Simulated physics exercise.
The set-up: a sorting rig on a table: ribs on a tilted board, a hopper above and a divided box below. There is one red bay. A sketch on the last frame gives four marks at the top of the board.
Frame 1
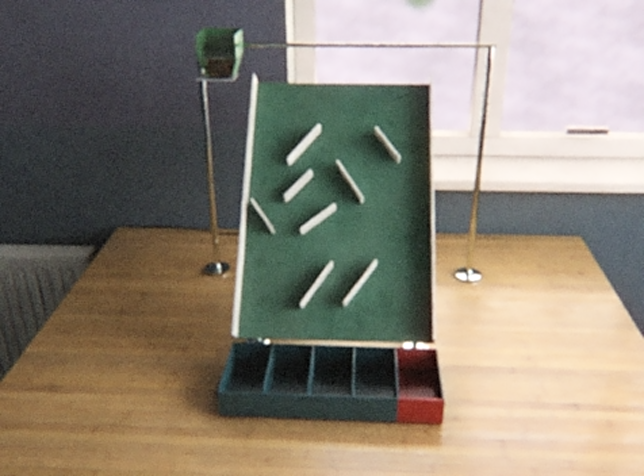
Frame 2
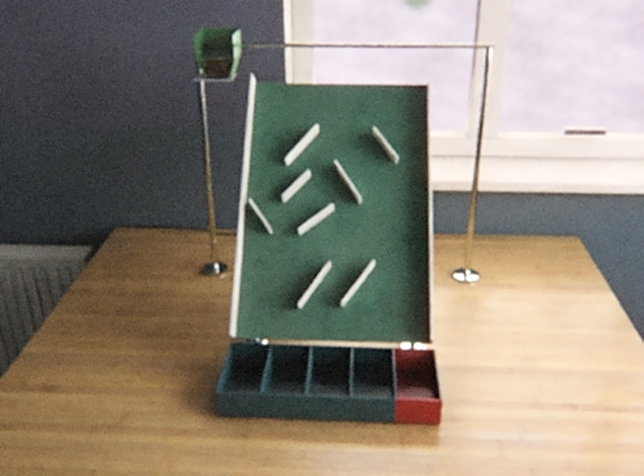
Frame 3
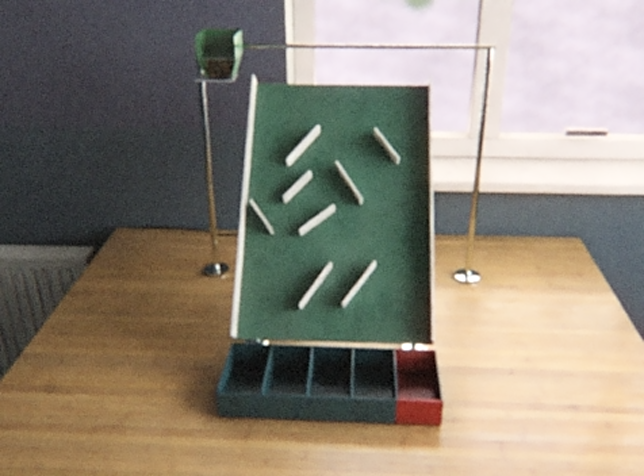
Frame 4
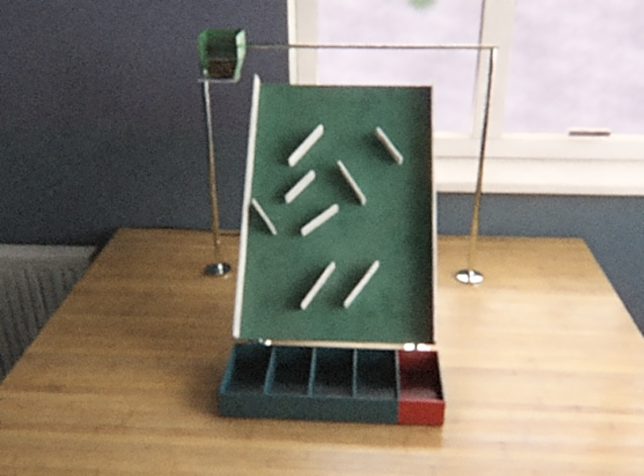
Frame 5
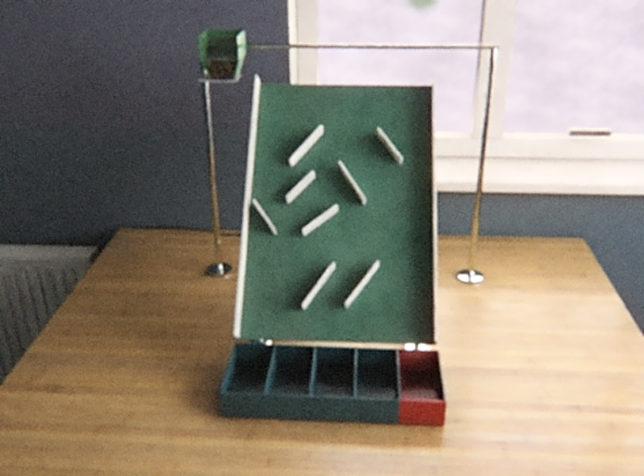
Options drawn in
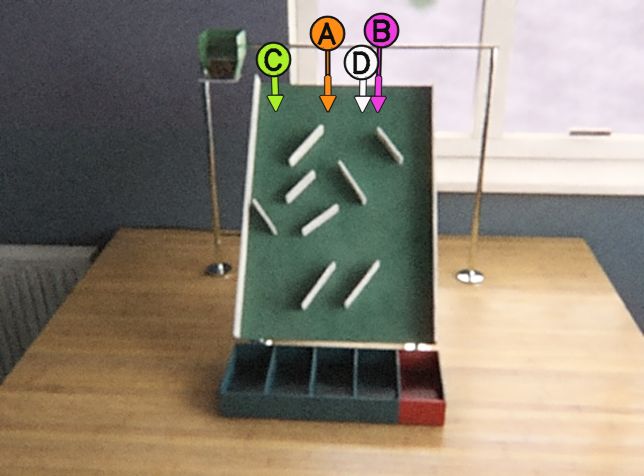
Green tilted board with white ribs standing motionless above a divided box with one red bay, the view shaking very slightly.
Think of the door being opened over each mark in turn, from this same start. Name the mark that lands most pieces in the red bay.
Choose B.
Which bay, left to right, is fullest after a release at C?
The second from the left.
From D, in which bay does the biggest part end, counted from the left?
It is the fifth one.
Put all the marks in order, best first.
Best to worst: B, D, A, C.
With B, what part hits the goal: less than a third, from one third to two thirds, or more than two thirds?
Mark B gives more than two thirds.
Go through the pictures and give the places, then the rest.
In the first frame, hopper (221, 70), black beans, door shut.
In the second frame, ribs (285, 159) to (317, 124), (374, 127) to (397, 157), (282, 196) to (309, 170).
In the third frame, ribs (336, 161) to (361, 199), (251, 199) to (271, 229), (299, 230) to (334, 205).
In the fourth frame, ribs (302, 306) to (333, 262), (345, 304) to (378, 261).
In the fifth frame, red bay (422, 411), number 5 of 5 from the left.
On the marked copy, mark A meets the board at (327, 105); mark B meets the board at (377, 106); mark C meets the board at (275, 105); mark D meets the board at (362, 106).
Choosing A, roughly a quarter in the red bay, the larger part in other bays.
Choosing B, the larger part in the red bay, roughly a quarter in other bays.
Choosing C, not one piece in the red bay, almost all in other bays.
Choosing D, roughly two thirds in the red bay, roughly a quarter in other bays, about a tenth outside the box.
